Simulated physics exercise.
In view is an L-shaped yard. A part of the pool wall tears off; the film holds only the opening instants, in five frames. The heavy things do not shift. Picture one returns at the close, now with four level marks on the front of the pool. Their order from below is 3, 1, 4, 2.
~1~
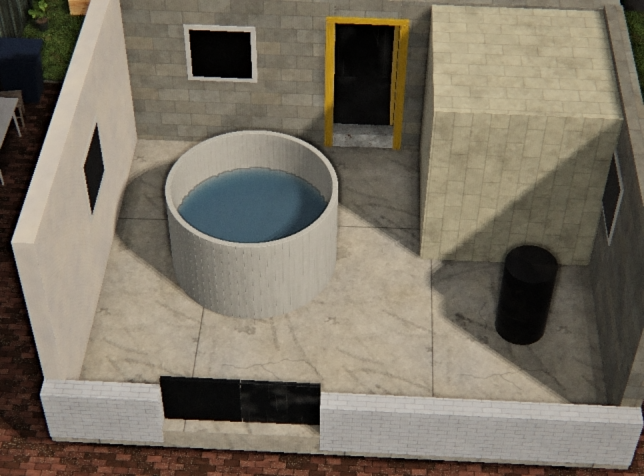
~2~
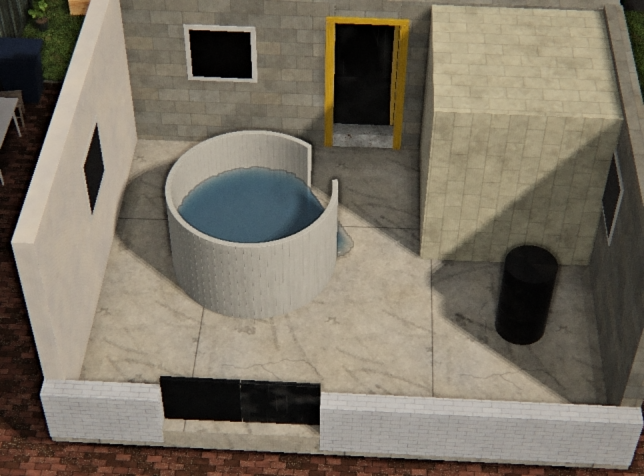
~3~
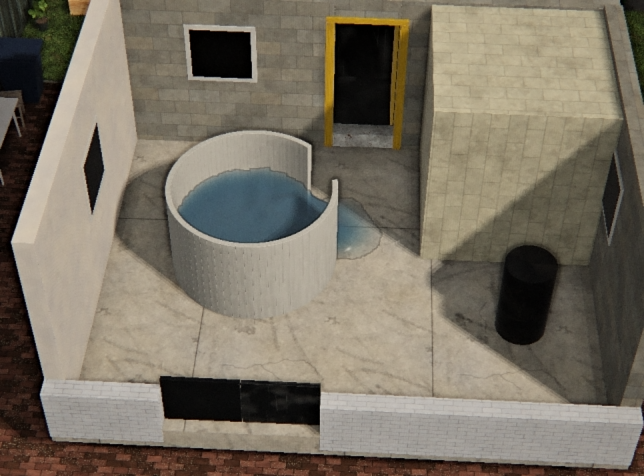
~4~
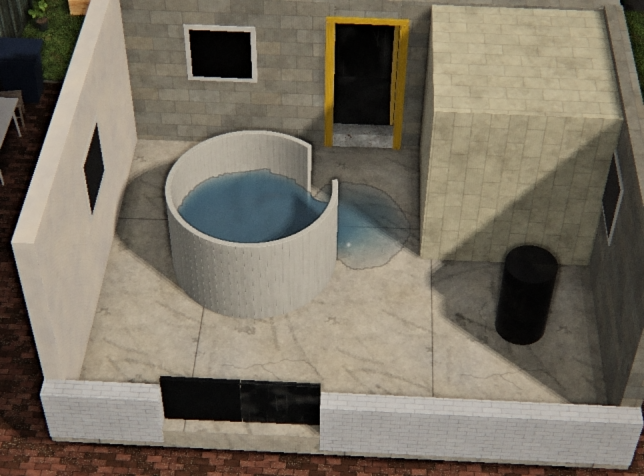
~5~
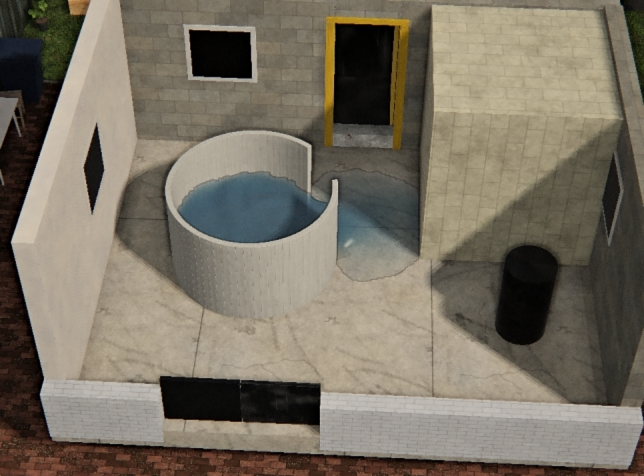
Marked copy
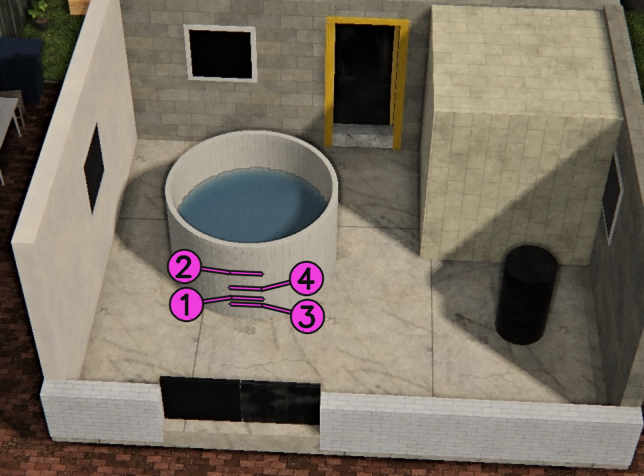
Round white pool opening on its right side in a walled yard, water pouring through the gap and spreading across the pale floor.
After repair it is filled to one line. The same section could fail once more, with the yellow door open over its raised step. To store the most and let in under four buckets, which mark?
4 is the one.
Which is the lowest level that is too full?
That would be 2.
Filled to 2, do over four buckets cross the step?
Yes, that goes wrong.
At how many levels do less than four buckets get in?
Three of the four.
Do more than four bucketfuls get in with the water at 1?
No.
On the marked copy, 1 at (246, 298); 2 at (245, 273); 3 at (247, 304); 4 at (246, 288); from the bottom up 3, 1, 4, 2.
For level 1, nothing gets over.
For level 2, about 13 bucketfuls get in.
For level 3, nothing gets over.
For level 4, a bucket or two gets in.
